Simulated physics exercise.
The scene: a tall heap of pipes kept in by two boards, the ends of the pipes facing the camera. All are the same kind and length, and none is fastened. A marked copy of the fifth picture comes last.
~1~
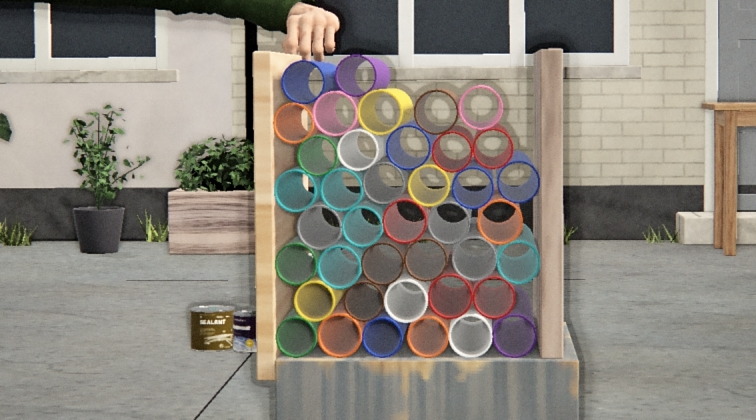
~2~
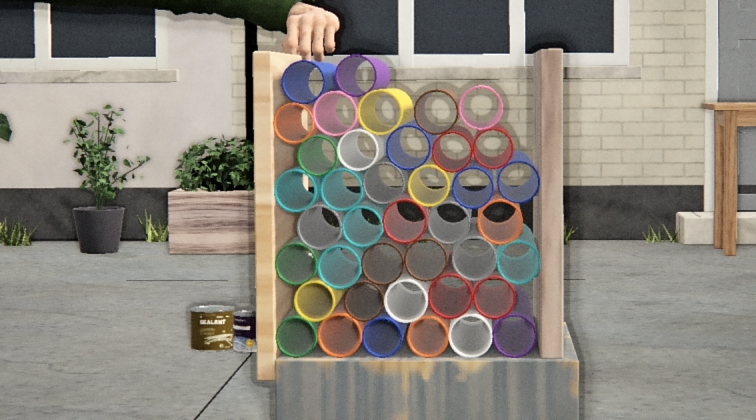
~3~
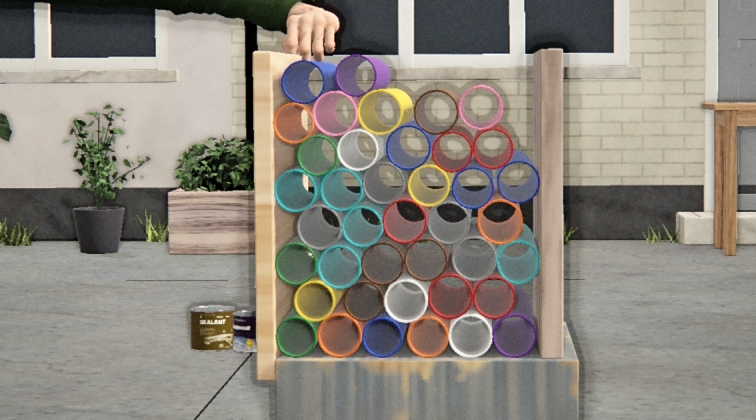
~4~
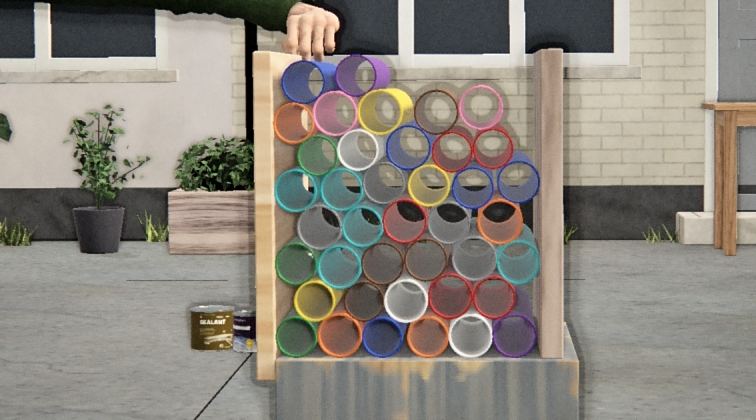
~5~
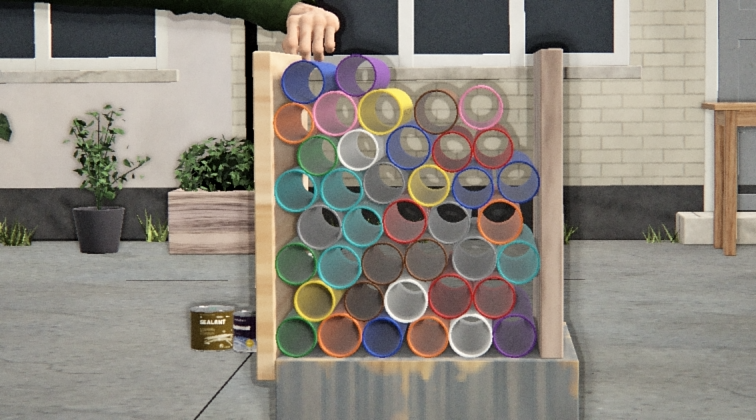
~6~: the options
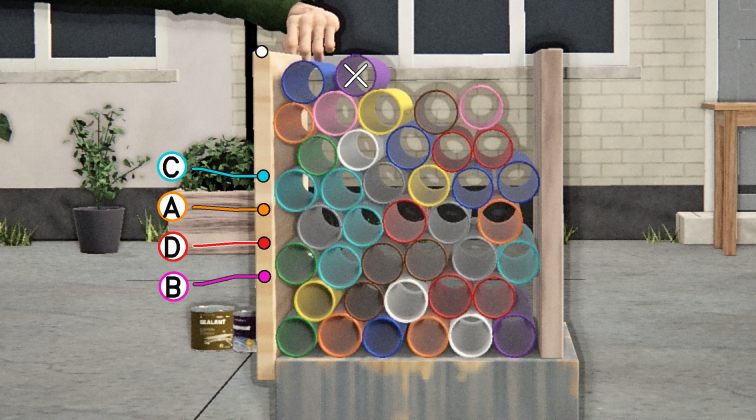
In a paved yard beside a pale brick wall, a tall heap of colourful open-ended pipes sits stacked between two upright wooden boards. A hand reaches in from above and rests near the blue pipe at the top left, and neither it nor the heap visibly moves throughout.
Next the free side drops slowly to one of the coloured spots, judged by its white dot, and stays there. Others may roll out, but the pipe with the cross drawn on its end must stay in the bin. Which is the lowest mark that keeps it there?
Down to A.
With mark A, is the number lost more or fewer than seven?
At A, fewer than seven.
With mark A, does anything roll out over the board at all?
Yes.
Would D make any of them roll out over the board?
Yes.
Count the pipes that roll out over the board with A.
It comes to two.
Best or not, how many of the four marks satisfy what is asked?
Two of the four.
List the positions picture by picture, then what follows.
In the first frame, a purple pipe (514, 336); a turquoise pipe (339, 267); a grey pipe (319, 227).
In the second frame, a grey pipe (319, 227); a turquoise pipe (295, 191).
In the third frame, a green pipe (318, 156); an orange pipe (293, 124).
In the fourth frame, a red pipe (493, 148); side board (284, 205).
In the fifth frame, a green pipe (296, 337); a purple pipe (514, 336); a turquoise pipe (339, 267).
On the marked copy, A at (264, 210); B at (265, 276); C at (264, 176); D at (264, 243); the cross at (355, 75); the white dot at (262, 51).
Following A. Soon after the start, top of the board (273, 121).
Later, top of the board (274, 200).
In the end, top of the board (274, 209), two out over the board, the crossed one still inside.
As for the rest, B lets the crossed one out; C keeps the crossed one inside; D lets the crossed one out.
